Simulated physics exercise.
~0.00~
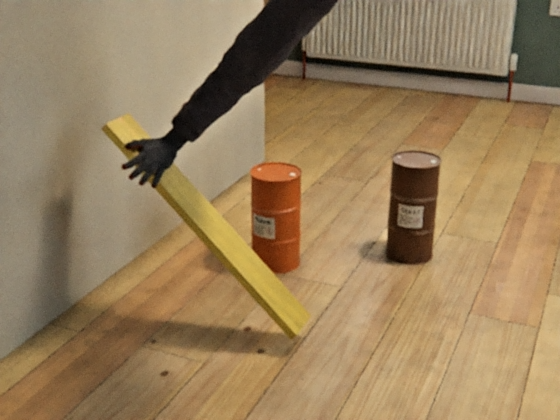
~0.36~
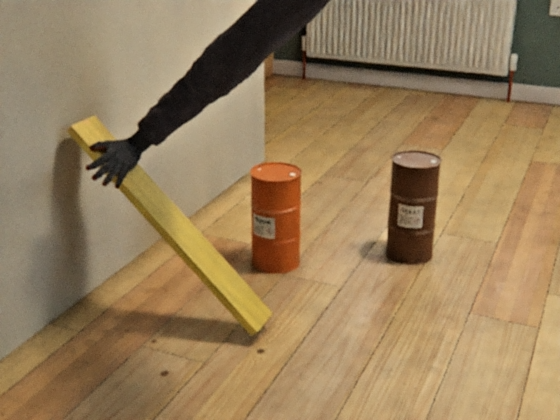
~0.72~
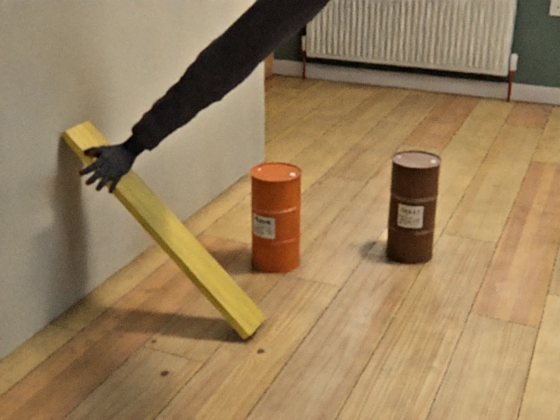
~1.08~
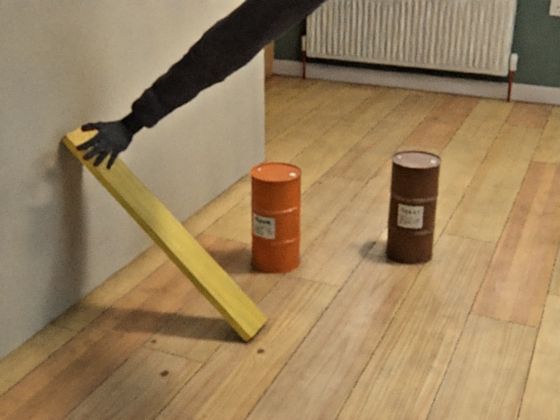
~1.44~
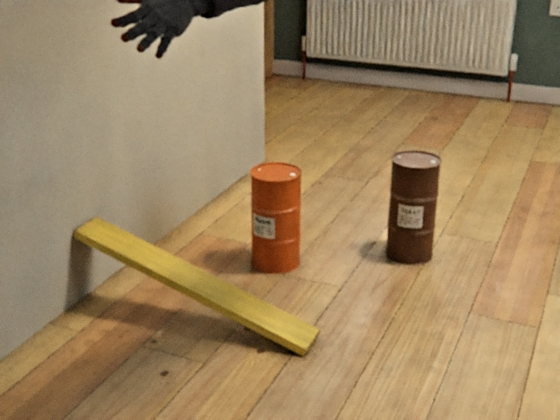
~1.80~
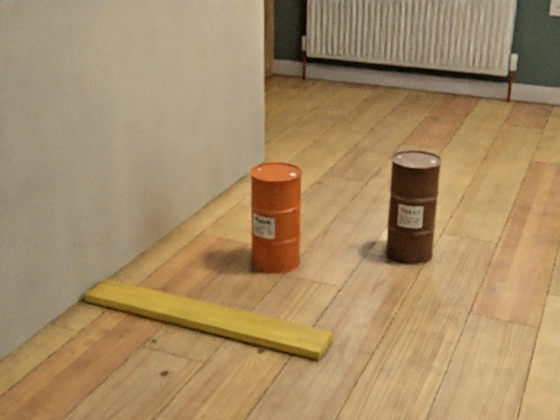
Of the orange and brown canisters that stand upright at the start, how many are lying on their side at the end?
None of them are; the orange canister and the brown canister both still stand upright.
